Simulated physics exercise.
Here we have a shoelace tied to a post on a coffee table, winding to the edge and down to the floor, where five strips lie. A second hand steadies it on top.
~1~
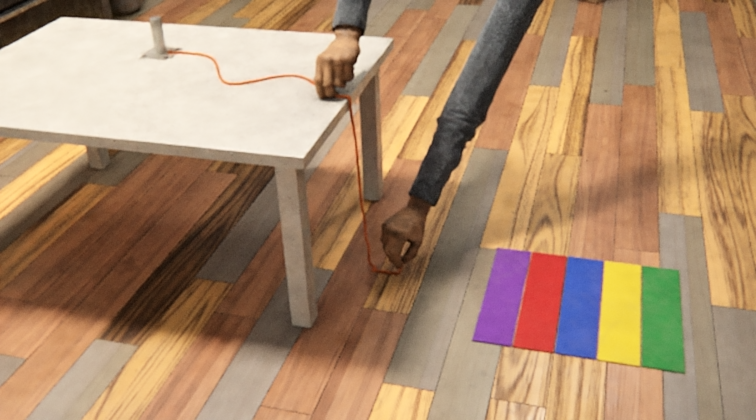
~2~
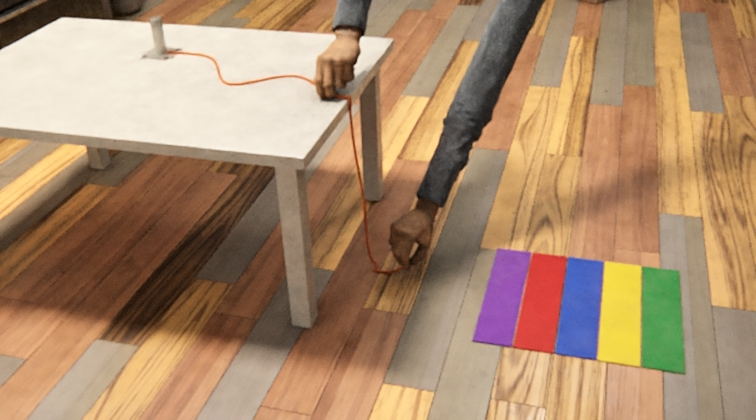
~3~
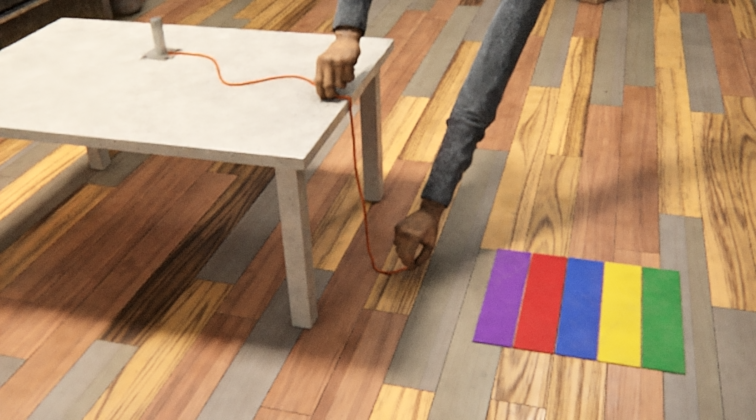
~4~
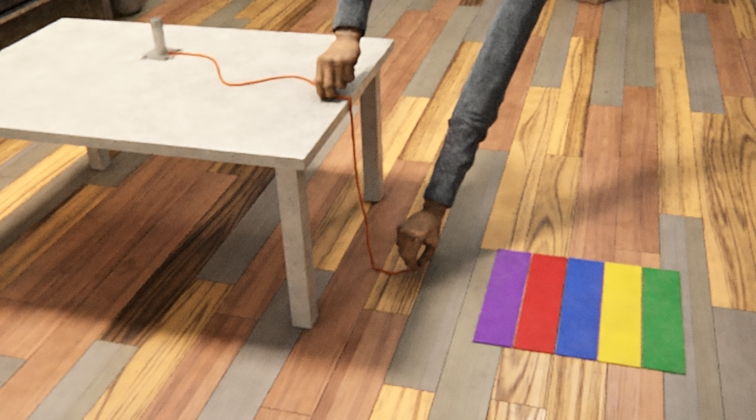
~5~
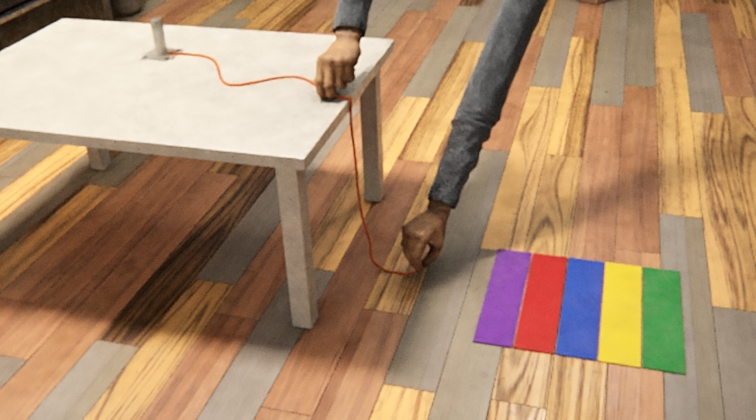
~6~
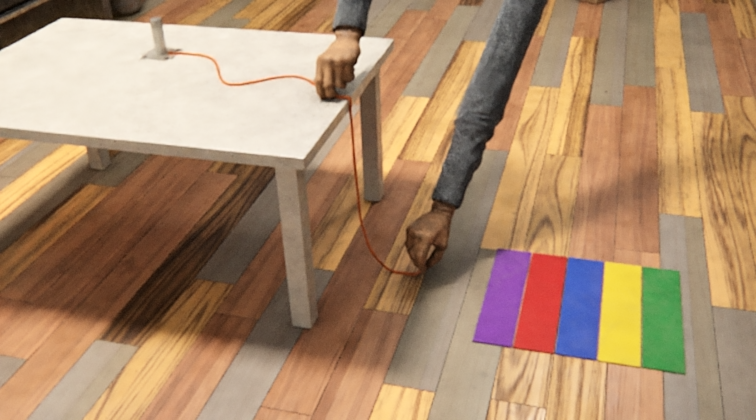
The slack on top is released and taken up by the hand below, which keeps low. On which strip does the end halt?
The blue one.
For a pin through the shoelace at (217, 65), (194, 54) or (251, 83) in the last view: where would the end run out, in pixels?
About (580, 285), (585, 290) and (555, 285).
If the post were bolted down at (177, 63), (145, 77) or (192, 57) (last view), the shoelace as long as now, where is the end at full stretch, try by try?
Try by try, around (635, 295), (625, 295) and (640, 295).
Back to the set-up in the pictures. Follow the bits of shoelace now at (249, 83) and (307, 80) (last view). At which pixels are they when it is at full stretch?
Near (284, 79) and (337, 91).
Soon after, end near (519, 279); over purple.
After that, end near (564, 285); over blue.
At the stop, end near (591, 288); over blue. It halts on the blue strip.
